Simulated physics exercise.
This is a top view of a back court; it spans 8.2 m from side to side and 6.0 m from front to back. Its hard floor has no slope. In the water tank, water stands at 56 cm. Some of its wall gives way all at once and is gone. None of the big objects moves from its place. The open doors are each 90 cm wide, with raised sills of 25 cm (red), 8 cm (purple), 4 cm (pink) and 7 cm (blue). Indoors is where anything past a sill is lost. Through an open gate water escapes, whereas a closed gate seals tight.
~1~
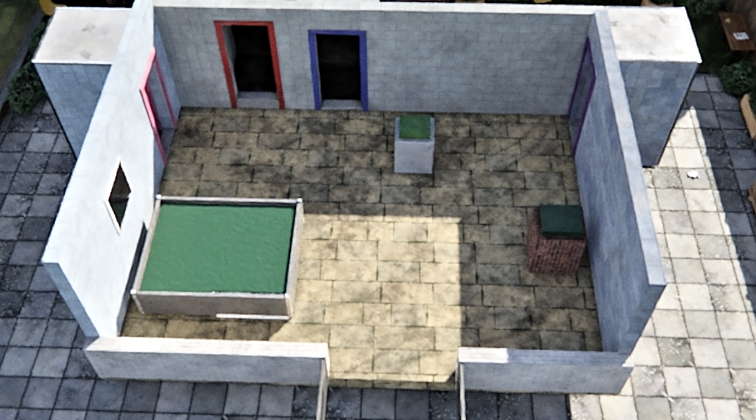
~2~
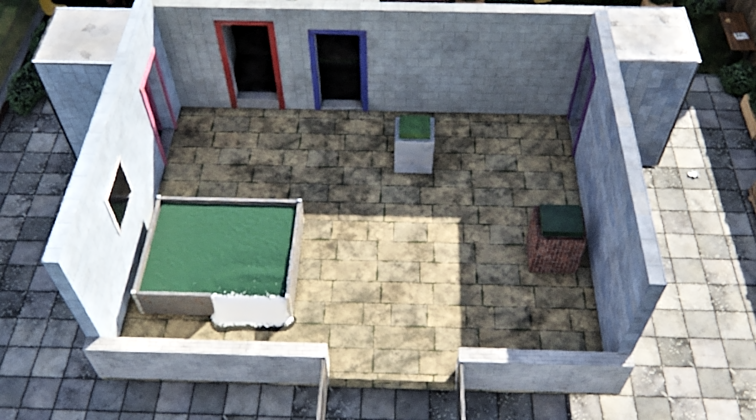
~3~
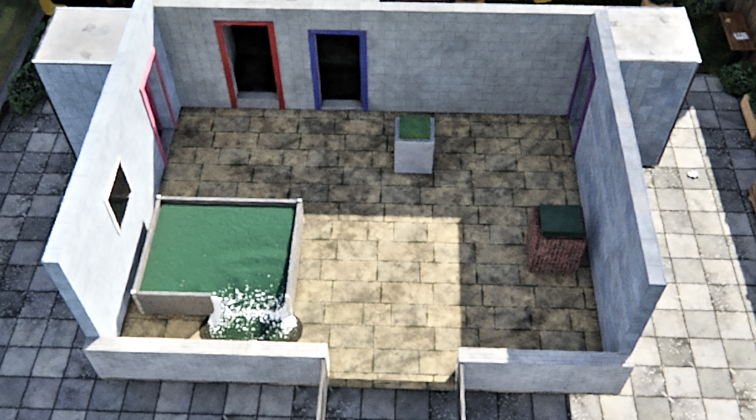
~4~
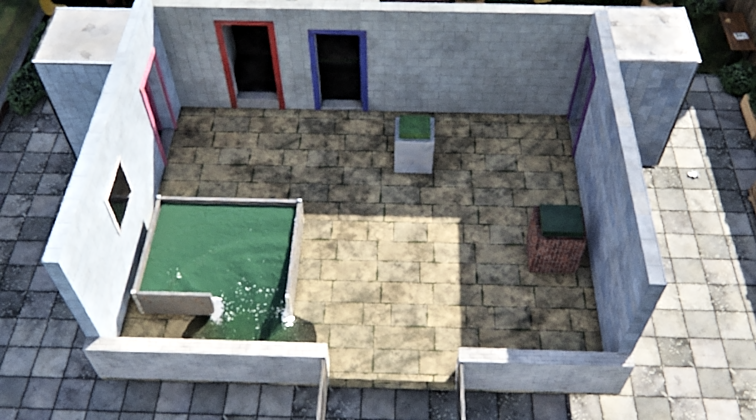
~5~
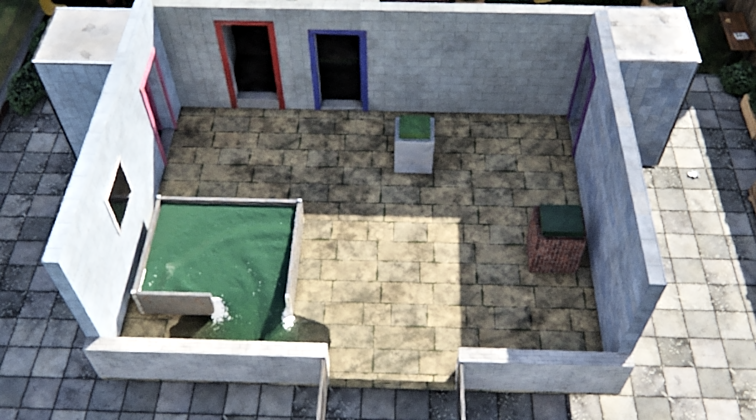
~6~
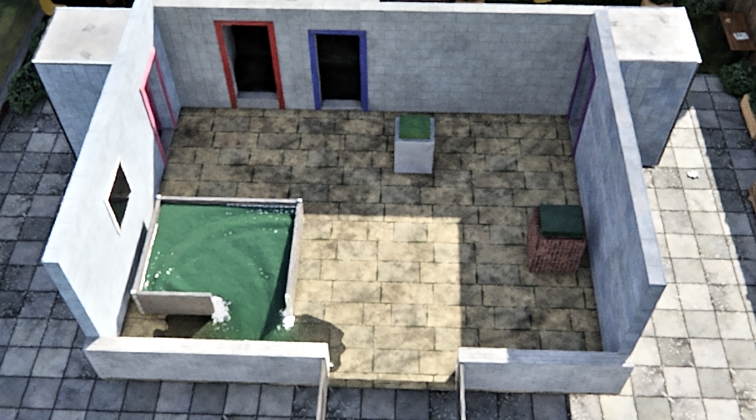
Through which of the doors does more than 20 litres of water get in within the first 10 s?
The red door does not let in more than 20 litres; the purple door does not let in more than 20 litres; the pink door does not let in more than 20 litres; the blue door does not let in more than 20 litres.
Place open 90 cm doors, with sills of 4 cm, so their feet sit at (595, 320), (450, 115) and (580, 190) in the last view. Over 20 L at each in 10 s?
First doorway gets there, second falls short, third falls short.
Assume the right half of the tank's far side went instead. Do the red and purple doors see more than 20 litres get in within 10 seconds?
So red ends up short of it and purple ends up past the limit.
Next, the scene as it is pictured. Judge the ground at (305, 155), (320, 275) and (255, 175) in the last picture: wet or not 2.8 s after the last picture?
In turn: Not reached, still dry, not reached.
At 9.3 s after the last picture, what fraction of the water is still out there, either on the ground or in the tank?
It comes to near 90 per cent.
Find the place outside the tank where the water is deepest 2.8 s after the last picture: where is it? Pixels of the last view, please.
Pixel (125, 358), about.
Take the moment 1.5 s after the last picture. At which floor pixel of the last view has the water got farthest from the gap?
Point: Roughly (522, 370).
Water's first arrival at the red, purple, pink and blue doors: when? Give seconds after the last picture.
So, red at 3.6 s, then purple at 4.0 s, pink at 2.4 s, and blue at 5.0 s.
Then, 0.7 s after the last picture water covers 10 % of the floor and is deepest (47 cm) near (254, 352); red door not reached, purple door not reached, pink door not reached, blue door not reached.
Then, 1.5 s after the last picture water covers 25 % of the floor and is deepest (40 cm) near (253, 362); red door not reached, purple door not reached, pink door not reached, blue door not reached.
Then, 2.8 s after the last picture water covers 45 % of the floor and is deepest (32 cm) near (125, 358); red door not reached, purple door not reached, pink door 3 cm at the sill, 0 L in, blue door not reached.
Then, 5.3 s after the last picture water covers 65 % of the floor and is deepest (20 cm) near (231, 361); red door 7 cm at the sill, 0 L in, purple door 4 cm at the sill, 0 L in, pink door 3 cm at the sill, 0 L in, blue door 2 cm at the sill, 0 L in.
Then, 9.3 s after the last picture water covers 85 % of the floor and is deepest (14 cm) near (231, 361); red door 4 cm at the sill, 0 L in, purple door 7 cm at the sill, 0 L in, pink door 3 cm at the sill, 1 L in, blue door 2 cm at the sill, 0 L in.
